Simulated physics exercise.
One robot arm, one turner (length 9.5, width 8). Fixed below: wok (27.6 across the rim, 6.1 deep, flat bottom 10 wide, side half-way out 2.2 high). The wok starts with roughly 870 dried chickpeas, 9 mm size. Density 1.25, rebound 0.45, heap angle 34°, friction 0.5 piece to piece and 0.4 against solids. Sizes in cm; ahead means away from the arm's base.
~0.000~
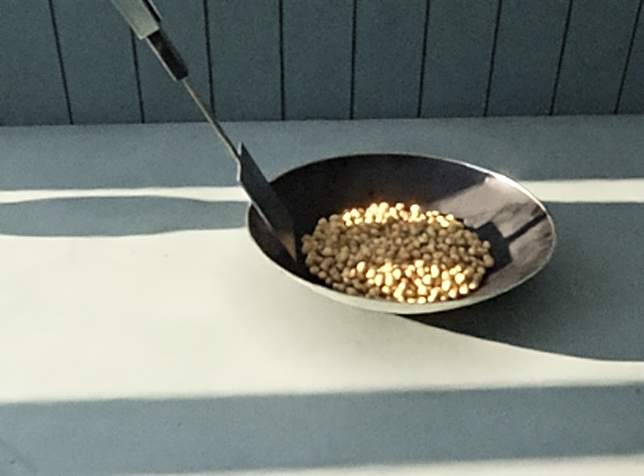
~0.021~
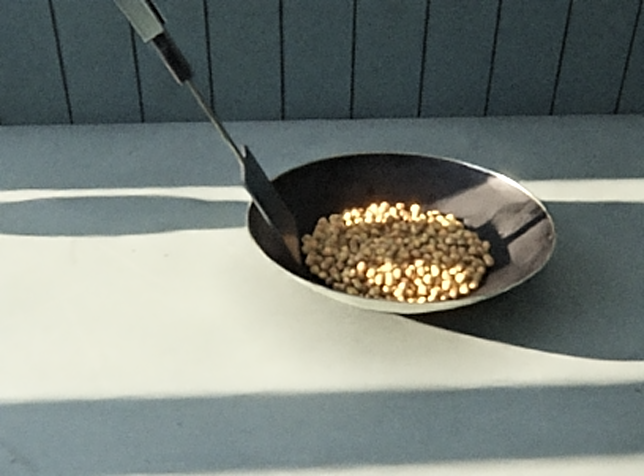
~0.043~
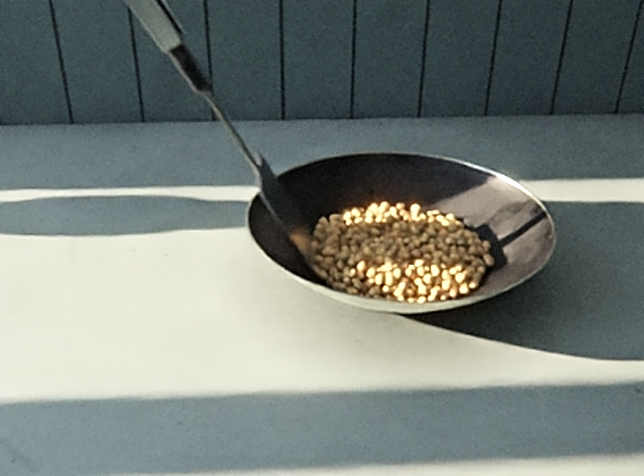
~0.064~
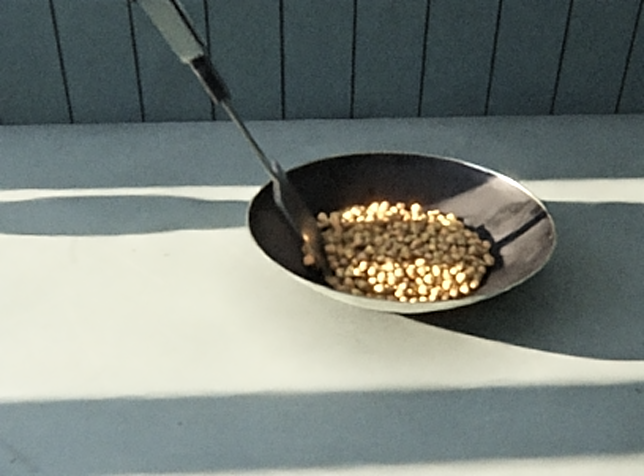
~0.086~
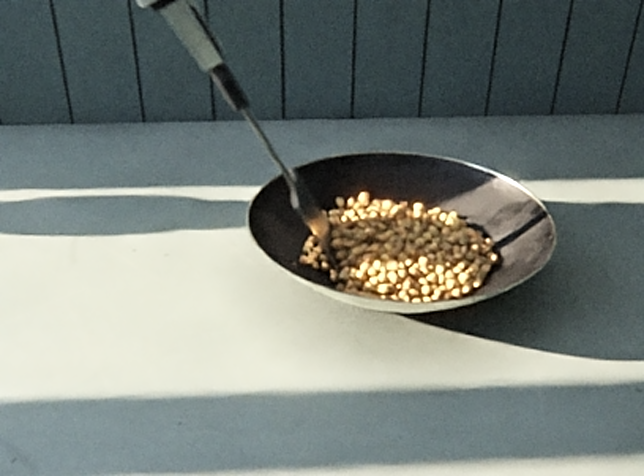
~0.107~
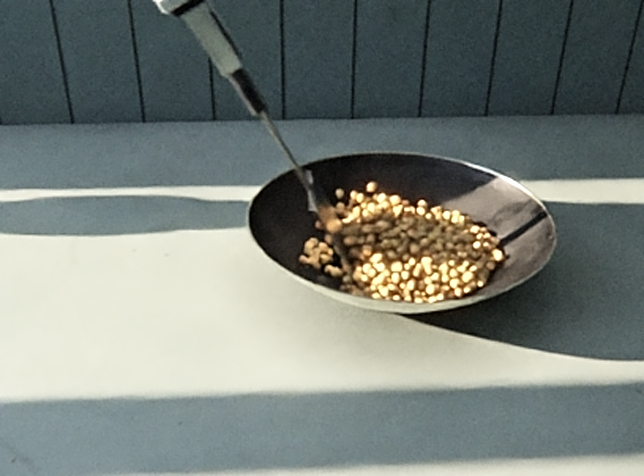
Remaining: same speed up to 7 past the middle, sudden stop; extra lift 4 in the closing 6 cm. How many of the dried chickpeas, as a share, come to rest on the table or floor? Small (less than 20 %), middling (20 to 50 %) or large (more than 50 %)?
Share on the table or floor: Small (less than 20 %).
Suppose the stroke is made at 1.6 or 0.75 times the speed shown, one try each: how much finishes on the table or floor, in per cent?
Some 25 and 5 per cent.
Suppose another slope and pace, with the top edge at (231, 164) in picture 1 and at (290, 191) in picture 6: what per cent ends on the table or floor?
Some 5 per cent.
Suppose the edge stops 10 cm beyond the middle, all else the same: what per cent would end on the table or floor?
In that case some 30 per cent.
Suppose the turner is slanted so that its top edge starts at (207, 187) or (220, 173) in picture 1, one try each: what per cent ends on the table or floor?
About 15 and 10 per cent.
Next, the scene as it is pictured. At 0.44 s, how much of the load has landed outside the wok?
About 10 per cent.
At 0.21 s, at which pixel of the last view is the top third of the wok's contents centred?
At about (465, 224).
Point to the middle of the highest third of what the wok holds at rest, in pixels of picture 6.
At about (485, 231).
After 0.16 s, sloping 61°, highest piece 6 above the table; 867 in the wok.
After 0.21 s, sloping 61°, highest piece 7 above the table; 867 in the wok.
After 0.44 s, sloping 61°, highest piece 7 above the table; 762 in the wok, 79 on the table or floor, 26 on the blade or in flight.
After 1.49 s, sloping 61°, highest piece 6 above the table; 759 in the wok, 108 on the table or floor.
At rest, 759 in the wok, 108 on the table or floor. That is 12 % on the table or floor.
